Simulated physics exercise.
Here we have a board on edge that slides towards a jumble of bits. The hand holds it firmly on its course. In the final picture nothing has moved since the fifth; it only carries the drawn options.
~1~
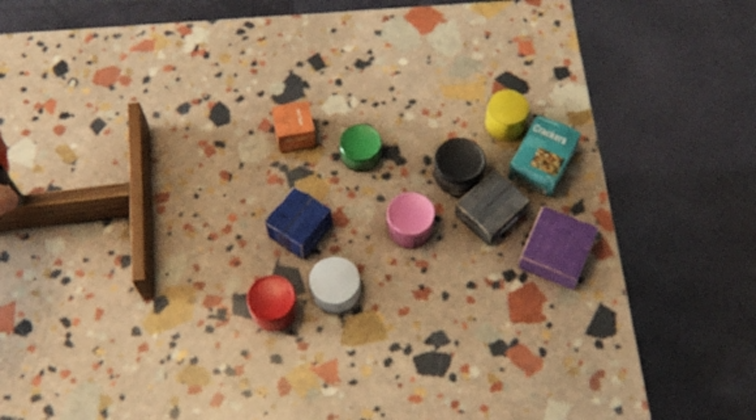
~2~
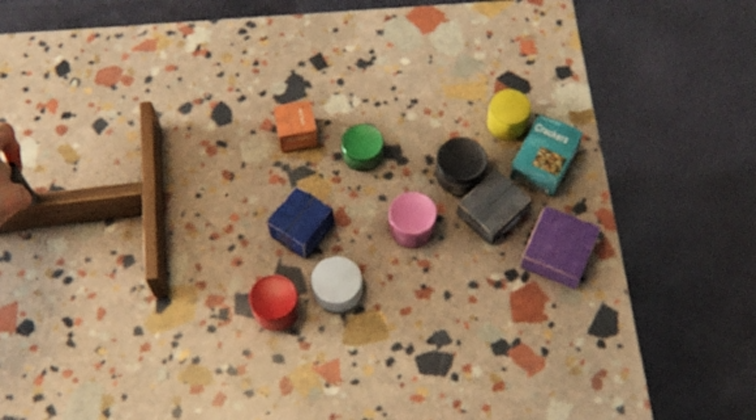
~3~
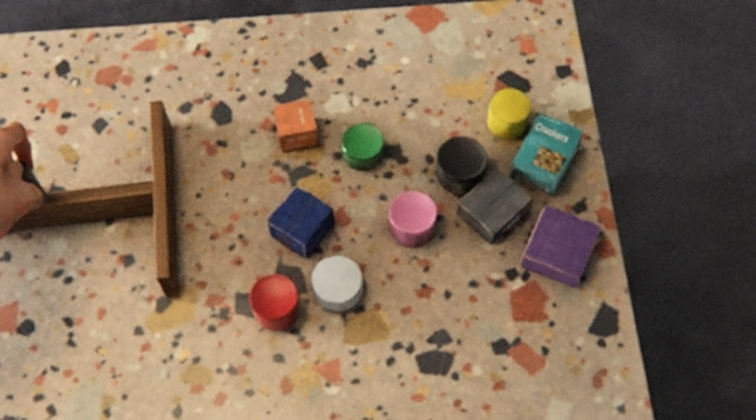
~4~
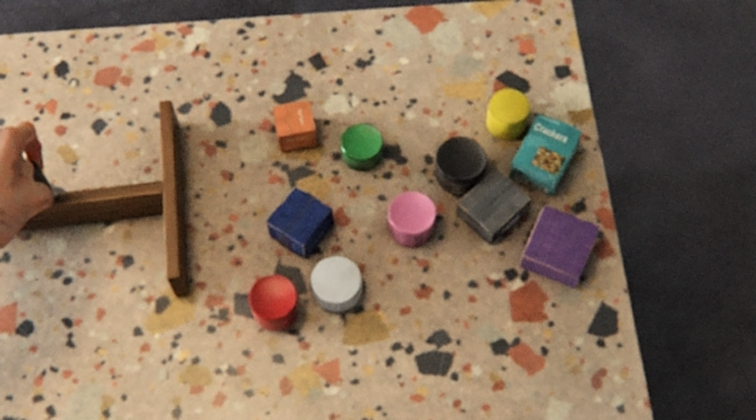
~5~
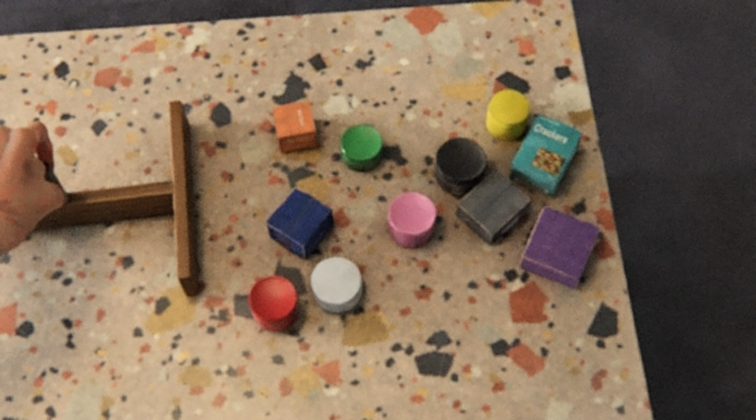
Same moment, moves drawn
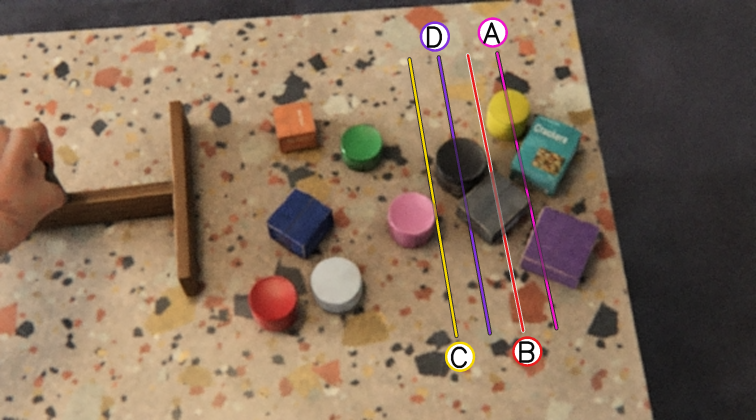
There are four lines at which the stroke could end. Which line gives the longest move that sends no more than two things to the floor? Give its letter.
Up to line A.
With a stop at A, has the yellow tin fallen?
By then, no.
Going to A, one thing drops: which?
The turquoise packet.
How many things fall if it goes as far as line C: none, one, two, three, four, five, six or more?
The count is none.
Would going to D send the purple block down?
No.
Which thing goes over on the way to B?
It is the turquoise packet.
On the marked copy, A at (525, 182); B at (494, 184); C at (431, 189); D at (463, 186).
Following A. Soon after the start, board (304, 176); orange packet (325, 125); white tin (347, 287).
Later, board (428, 167); turquoise packet (556, 154); purple block (564, 251).
In the end, board (524, 160); turquoise packet over the edge; grey box (611, 217); one fallen.
As for the rest, B is within the limit but short; C is within the limit but short; D is within the limit but short.
